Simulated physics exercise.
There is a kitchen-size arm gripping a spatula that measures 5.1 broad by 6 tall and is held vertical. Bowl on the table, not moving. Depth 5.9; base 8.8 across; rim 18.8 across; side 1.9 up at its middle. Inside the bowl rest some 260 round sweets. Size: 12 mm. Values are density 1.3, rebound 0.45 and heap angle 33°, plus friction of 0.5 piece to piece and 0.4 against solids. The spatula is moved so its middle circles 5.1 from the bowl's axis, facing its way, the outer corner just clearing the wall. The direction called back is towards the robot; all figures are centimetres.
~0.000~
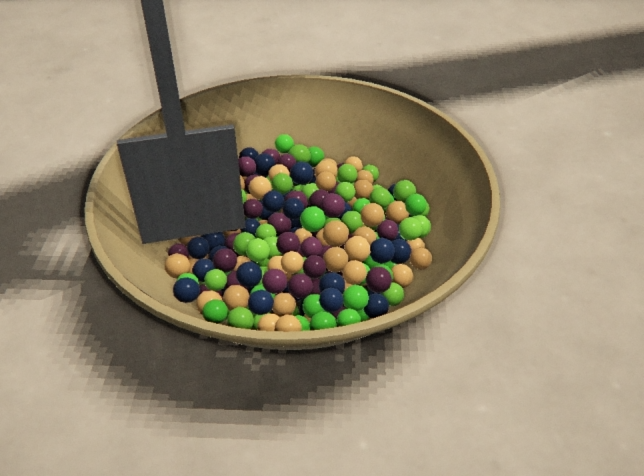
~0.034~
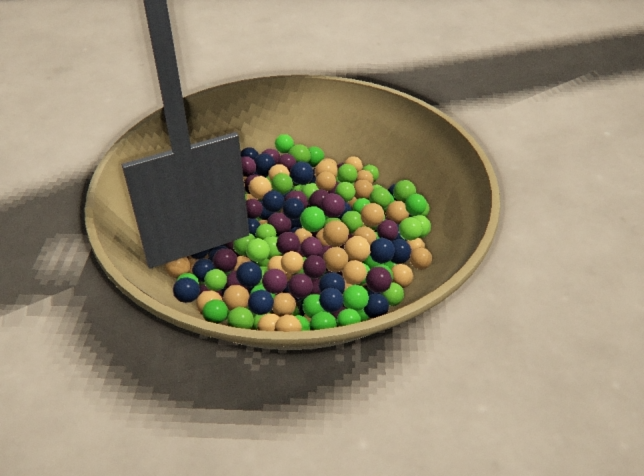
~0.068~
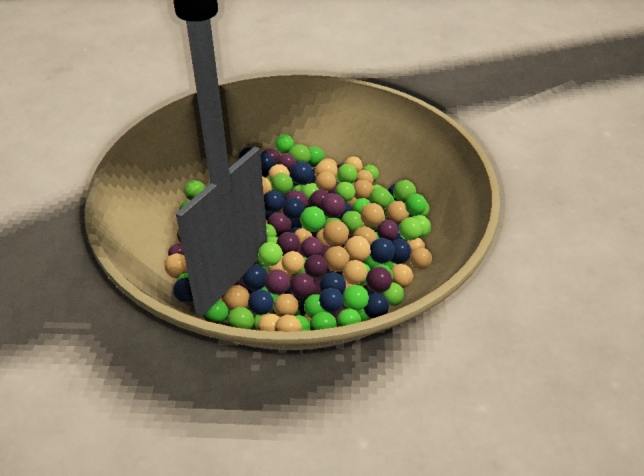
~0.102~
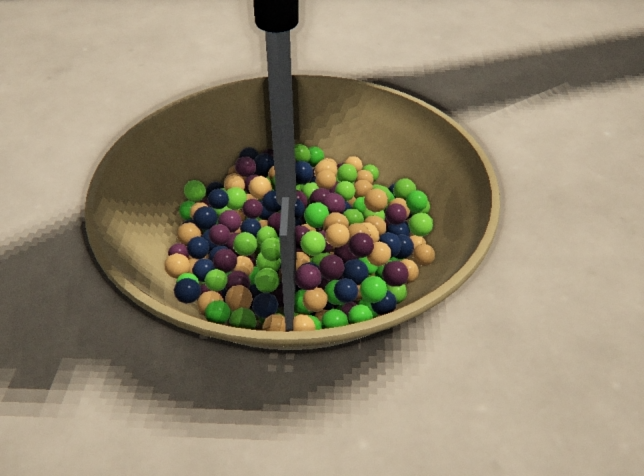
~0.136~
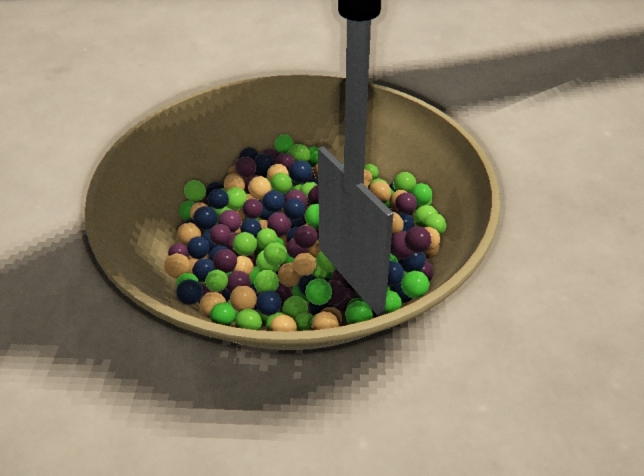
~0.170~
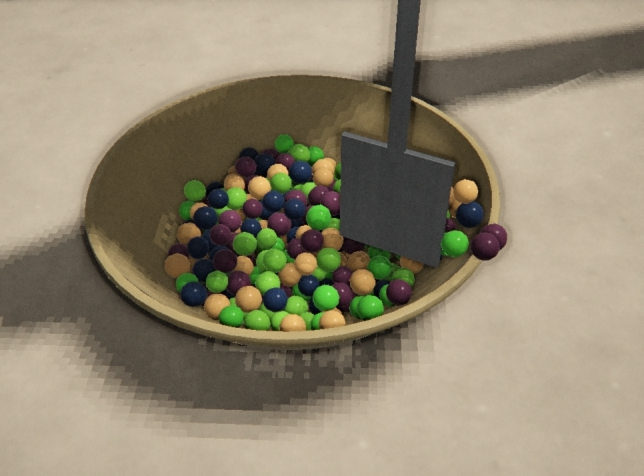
Dark spatula sweeping from left to right through green, orange, purple and navy balls in a tan bowl, pushing some up the right rim.
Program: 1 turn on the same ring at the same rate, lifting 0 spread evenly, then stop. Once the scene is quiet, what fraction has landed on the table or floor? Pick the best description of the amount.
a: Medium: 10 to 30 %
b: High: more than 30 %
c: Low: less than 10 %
(a) Medium: 10 to 30 %.
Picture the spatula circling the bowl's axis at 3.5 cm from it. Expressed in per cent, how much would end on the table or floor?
Then about 30 per cent.
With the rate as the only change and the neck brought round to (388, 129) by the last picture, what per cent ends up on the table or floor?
It comes to around 15 percent.
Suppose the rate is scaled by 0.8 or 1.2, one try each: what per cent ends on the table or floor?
First try close to 15, second close to 25, in per cent.
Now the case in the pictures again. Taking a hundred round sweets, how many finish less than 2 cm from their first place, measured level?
About 55 percent.
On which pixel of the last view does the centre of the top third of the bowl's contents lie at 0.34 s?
I'd put it close to (213, 185).
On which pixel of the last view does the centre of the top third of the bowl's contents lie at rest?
Close to (265, 272).
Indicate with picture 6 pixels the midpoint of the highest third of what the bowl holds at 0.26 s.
At about (310, 162).
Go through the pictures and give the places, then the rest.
In the first frame, spatula neck at (171, 104), 0° round; upper third of the load around (303, 219), from x 175 to 420, top at y 145; 260 in the bowl.
In the second frame, spatula neck at (176, 119), 14° round; upper third of the load around (303, 219), from x 175 to 420, top at y 145.
In the third frame, spatula neck at (216, 148), 45° round; upper third of the load around (303, 219), from x 175 to 420, top at y 145.
In the fourth frame, spatula neck at (284, 160), 77° round; upper third of the load around (322, 219), from x 175 to 425, top at y 145.
In the fifth frame, spatula neck at (355, 148), 109° round; upper third of the load around (341, 218), from x 175 to 435, top at y 145.
In the sixth frame, spatula neck at (399, 118), 140° round; upper third of the load around (352, 204), from x 175 to 495, top at y 145; 258 in the bowl, 2 in flight or on the tool.
After 0.26 s, 221° round, highest piece 10 above the table; 249 in the bowl, 2 on the table or floor, 9 in flight or on the tool.
After 0.34 s, 301° round, highest piece 9 above the table; 237 in the bowl, 4 on the table or floor, 19 in flight or on the tool.
After 0.58 s, 0° round, highest piece 7 above the table; 215 in the bowl, 45 on the table or floor.
After 1.28 s, 0° round, highest piece 5 above the table; 215 in the bowl, 45 on the table or floor.
At rest, 215 in the bowl, 45 on the table or floor. That is 17 % on the table or floor.
